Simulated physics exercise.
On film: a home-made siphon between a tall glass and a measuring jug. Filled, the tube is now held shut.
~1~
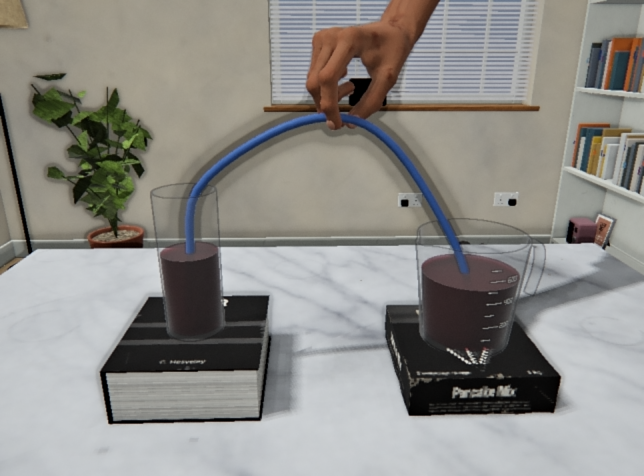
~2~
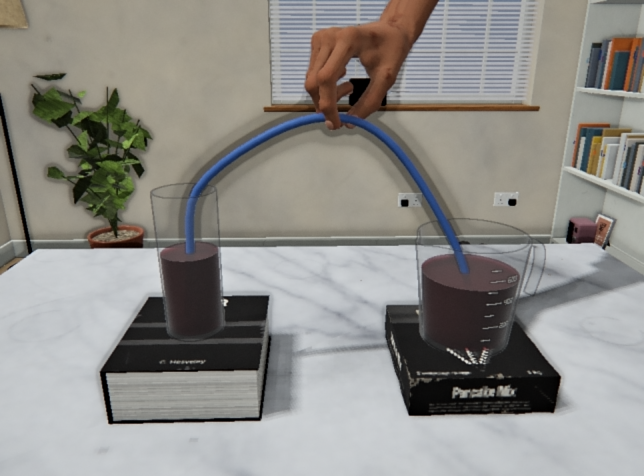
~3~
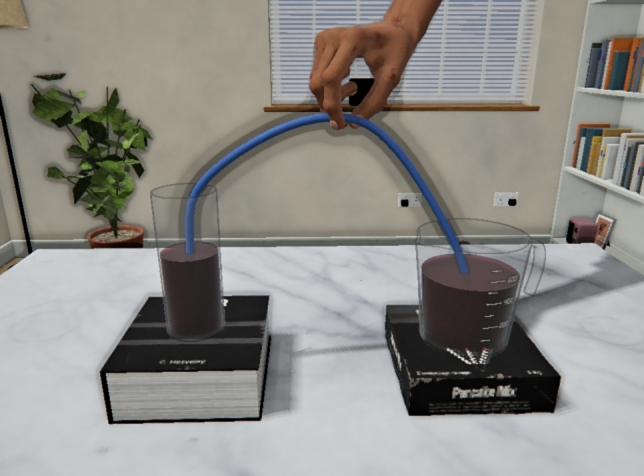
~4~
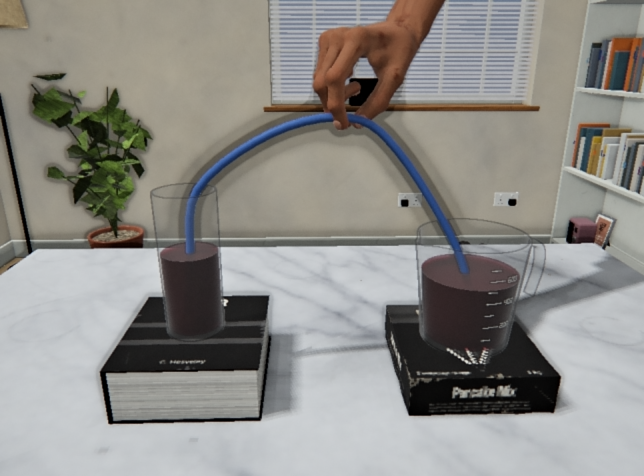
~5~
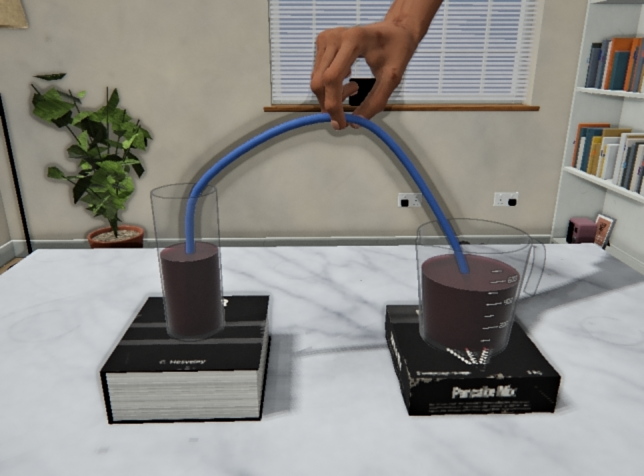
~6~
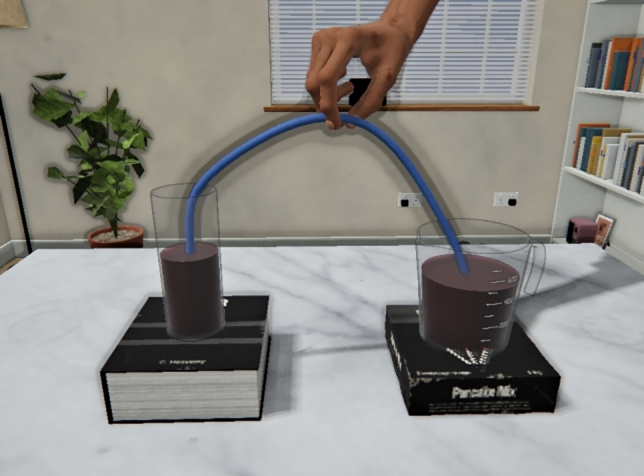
In a pale-walled room with a blind-covered window, a white marble table is seen from the front, slightly above. A tall glass of dark purple liquid stands on a thick black book at left, and a wider jug of the same liquid on a black packet at right, joined by an arched blue tube. A hand pinches the tube's top, shifting very slightly, while the liquid, tube and camera stay still.
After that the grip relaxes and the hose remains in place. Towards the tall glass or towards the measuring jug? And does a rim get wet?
The liquid moves to the right side, and the one getting it does not overflow.
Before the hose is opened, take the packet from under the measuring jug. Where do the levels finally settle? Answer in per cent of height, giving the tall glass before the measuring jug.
20 %, then 75 %.
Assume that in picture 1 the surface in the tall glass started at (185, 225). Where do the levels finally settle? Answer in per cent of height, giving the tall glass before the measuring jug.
45 % and 75 %, in that order.
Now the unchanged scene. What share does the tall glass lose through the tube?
25 %, by my reckoning.
Shortly, the tall glass is about half full; the measuring jug is about two thirds full.
At the finish, the tall glass is about half full; the measuring jug is about two thirds full; the two surfaces are level.
